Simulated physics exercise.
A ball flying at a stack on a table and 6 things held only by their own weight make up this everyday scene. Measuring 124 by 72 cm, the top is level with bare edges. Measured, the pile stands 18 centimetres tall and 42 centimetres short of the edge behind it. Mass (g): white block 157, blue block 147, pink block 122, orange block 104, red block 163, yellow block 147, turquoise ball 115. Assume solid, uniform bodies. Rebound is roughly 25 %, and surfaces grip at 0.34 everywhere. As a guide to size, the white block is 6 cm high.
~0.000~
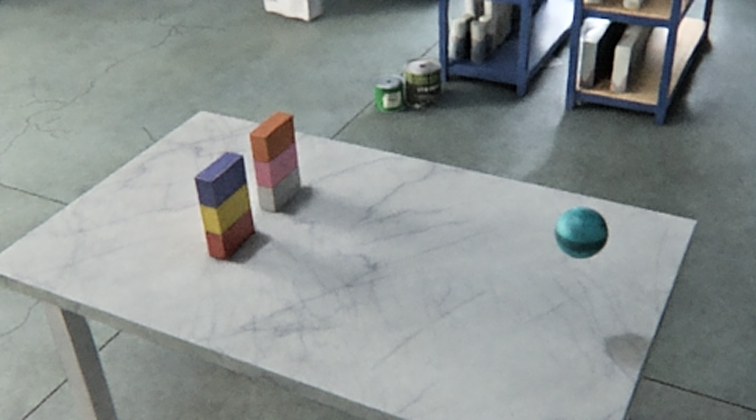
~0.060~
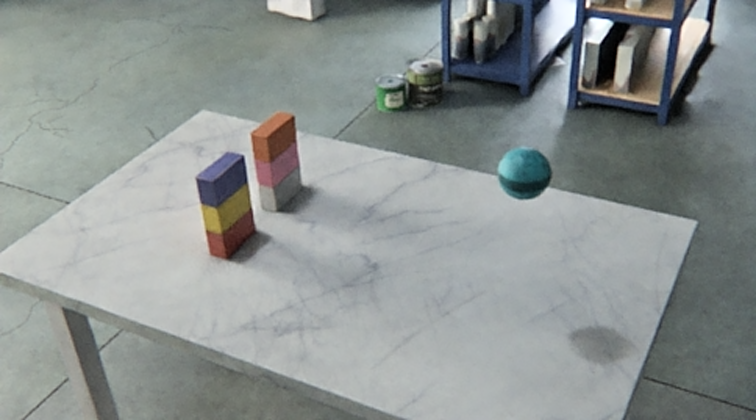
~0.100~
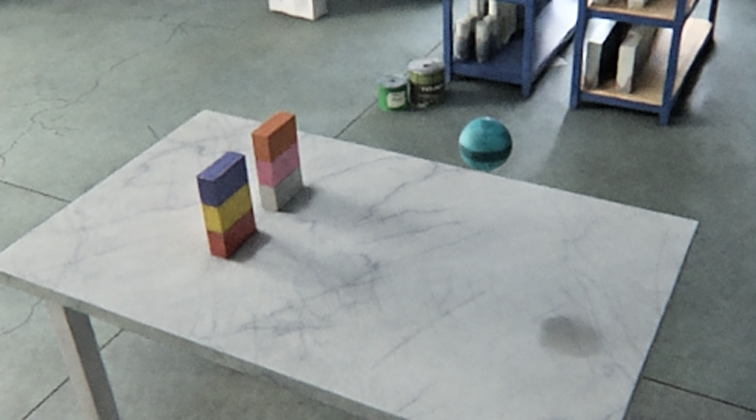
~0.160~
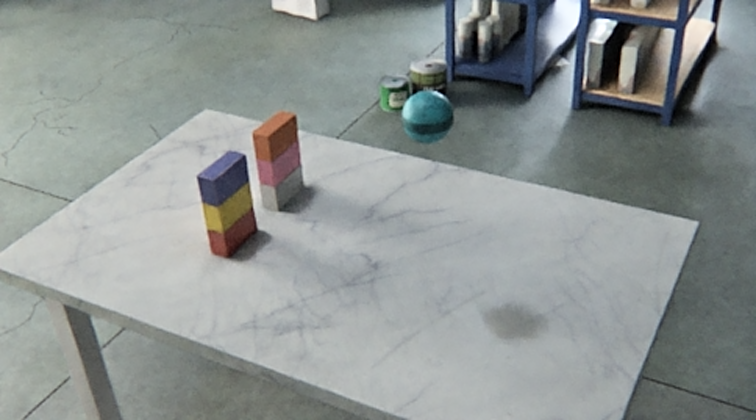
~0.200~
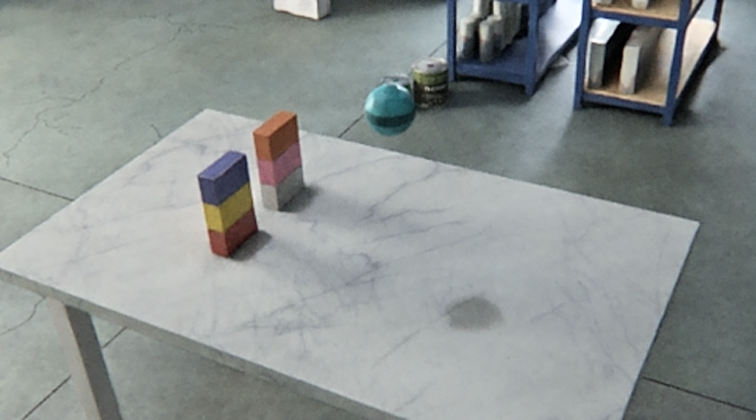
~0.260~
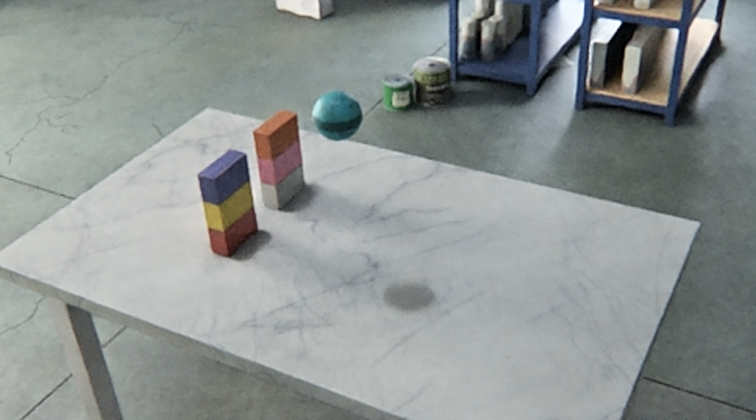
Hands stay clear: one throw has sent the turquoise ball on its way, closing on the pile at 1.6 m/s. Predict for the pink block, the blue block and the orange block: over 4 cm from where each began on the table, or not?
Pink block - not over, blue block - over, orange block - not over.
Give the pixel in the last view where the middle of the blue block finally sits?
It ends near (98, 221).
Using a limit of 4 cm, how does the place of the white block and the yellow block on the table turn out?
White block: Remains in place. Yellow block: Is displaced.
After 0.46 s, turquoise ball near (250, 231); blue block leaning 7° near (206, 172); yellow block leaning 7°; red block leaning 4°.
After 0.56 s, turquoise ball near (257, 245); blue block leaning 38° near (182, 184); yellow block leaning 46°.
After 0.66 s, turquoise ball near (263, 252); blue block on its side near (152, 194); yellow block on its side.
After 0.76 s, turquoise ball near (265, 254); blue block on its side near (122, 204); yellow block on its side.
At rest (1.3 s), tipped over on the table, blue block and yellow block; the other 4 in place, give or take 4 cm. Seen from the same camera at the end, pink block near (280, 160), blue block near (99, 221).
